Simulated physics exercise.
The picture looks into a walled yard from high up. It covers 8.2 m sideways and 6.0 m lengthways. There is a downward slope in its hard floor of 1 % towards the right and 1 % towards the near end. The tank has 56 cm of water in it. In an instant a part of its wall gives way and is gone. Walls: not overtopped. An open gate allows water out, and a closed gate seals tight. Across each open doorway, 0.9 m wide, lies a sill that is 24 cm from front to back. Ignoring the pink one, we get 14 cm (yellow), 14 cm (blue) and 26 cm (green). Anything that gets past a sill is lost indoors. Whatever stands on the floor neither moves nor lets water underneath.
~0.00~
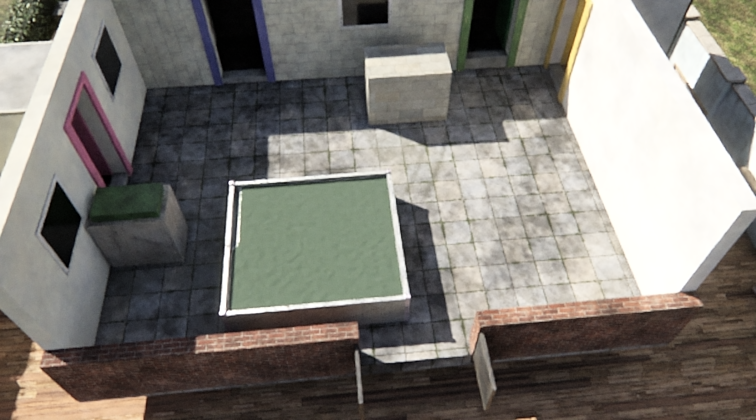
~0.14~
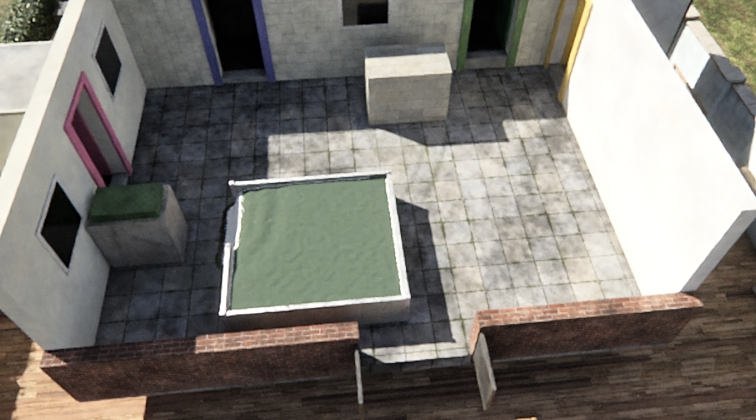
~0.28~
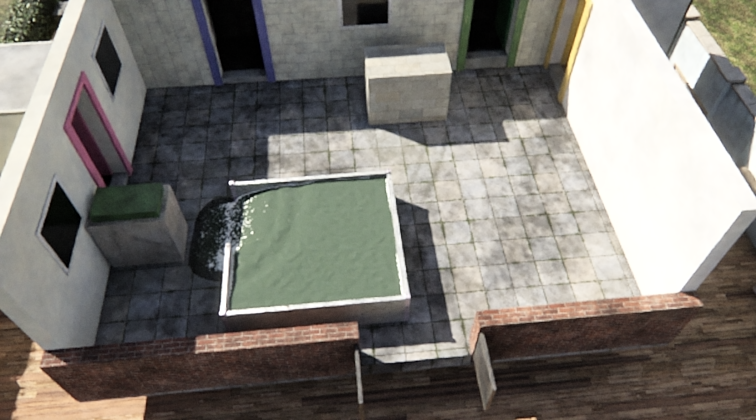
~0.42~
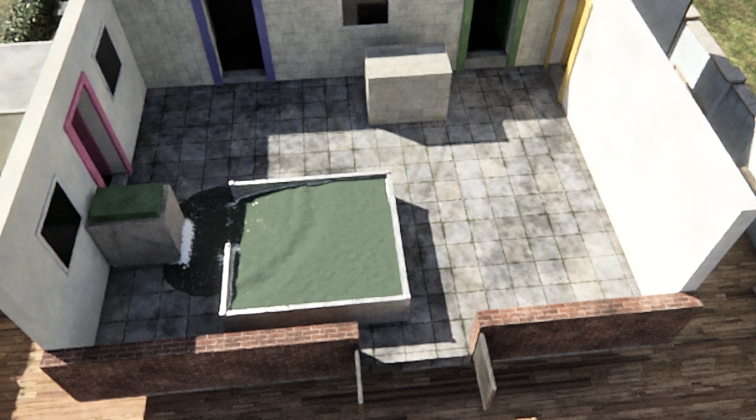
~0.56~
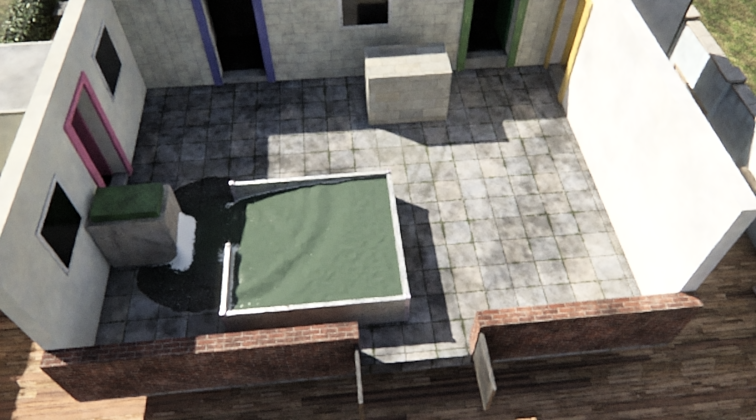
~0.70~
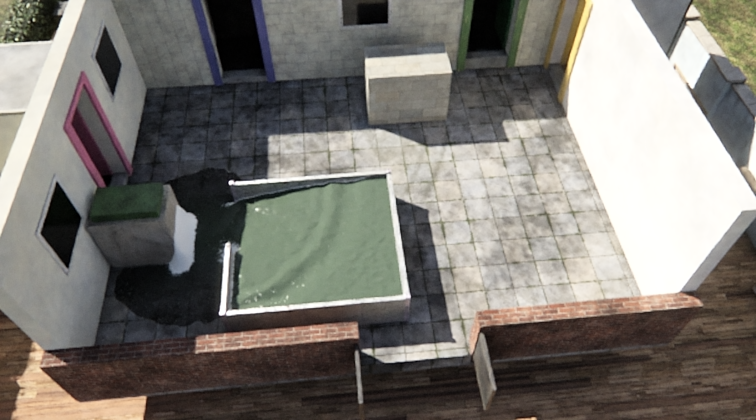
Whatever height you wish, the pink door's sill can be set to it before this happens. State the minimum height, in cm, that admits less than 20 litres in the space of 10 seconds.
19 cm, roughly.
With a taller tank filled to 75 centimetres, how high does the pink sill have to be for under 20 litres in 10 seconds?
Roughly 27 centimetres would do it.
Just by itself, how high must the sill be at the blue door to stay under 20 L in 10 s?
The blue door needs around 7.0 cm.
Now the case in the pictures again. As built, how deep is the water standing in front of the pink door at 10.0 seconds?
It works out to about 6.0 centimetres deep.
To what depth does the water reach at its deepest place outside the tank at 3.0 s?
Max depth: Near 32 cm.
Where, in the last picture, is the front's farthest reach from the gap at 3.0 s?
At about (147, 90).
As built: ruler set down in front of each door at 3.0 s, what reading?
At the yellow door the depth is 0 cm, at blue 8 cm, at pink 19 cm and at green 0 cm.
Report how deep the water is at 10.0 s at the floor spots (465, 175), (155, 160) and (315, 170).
Close to 2, 7 and 4 cm, one after the other.
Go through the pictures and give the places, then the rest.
The first picture shows still water, 56 cm deep, in the tank at (314, 239); the pink door at (103, 156) is dry.
In the second picture, water pours out at (238, 231) and has run 0.2 m, to (222, 265); about 5 cm deep outside, 56 cm at the back.
In the third picture, water pours out at (238, 231) and has run 0.7 m, to (196, 264); about 9 cm deep outside, 56 cm at the back.
In the fourth picture, the gap is at (238, 232), the front 1.1 m out at a hidden place; the back of the tank holds 56 cm.
In the fifth picture, water pours out at (238, 232) and has run 1.6 m, to a hidden place; about 5 cm deep outside, 56 cm at the back.
In the sixth picture, water pours out at (238, 231) and has run 2.0 m, to a hidden place; about 4 cm deep outside, 56 cm at the back; the pink door at (103, 156), 2.3 m from the gap, is still 0.3 m from the nearest water.
After 1.4 s water covers 15 % of the floor, deepest (42 cm) near (195, 240); 18 cm at the pink door, 6 litres in over its 12 cm sill.
After 3.0 s water covers 30 % of the floor, deepest (32 cm) near (195, 240); 19 cm at the pink door, 62 litres in over its 12 cm sill.
After 10.0 s water covers 90 % of the floor, deepest (14 cm) near (194, 364); 6 cm at the pink door, 101 litres in over its 12 cm sill.
At the pink door as built, the water arrived by 0.9 s and peaked near 23 cm at 2.2 s.
Run again over the same 10 s with other heights there, 47 litres in over 15.5 cm, 7 litres over 21 cm. The limit of 20 litres is kept from about 19 cm up.
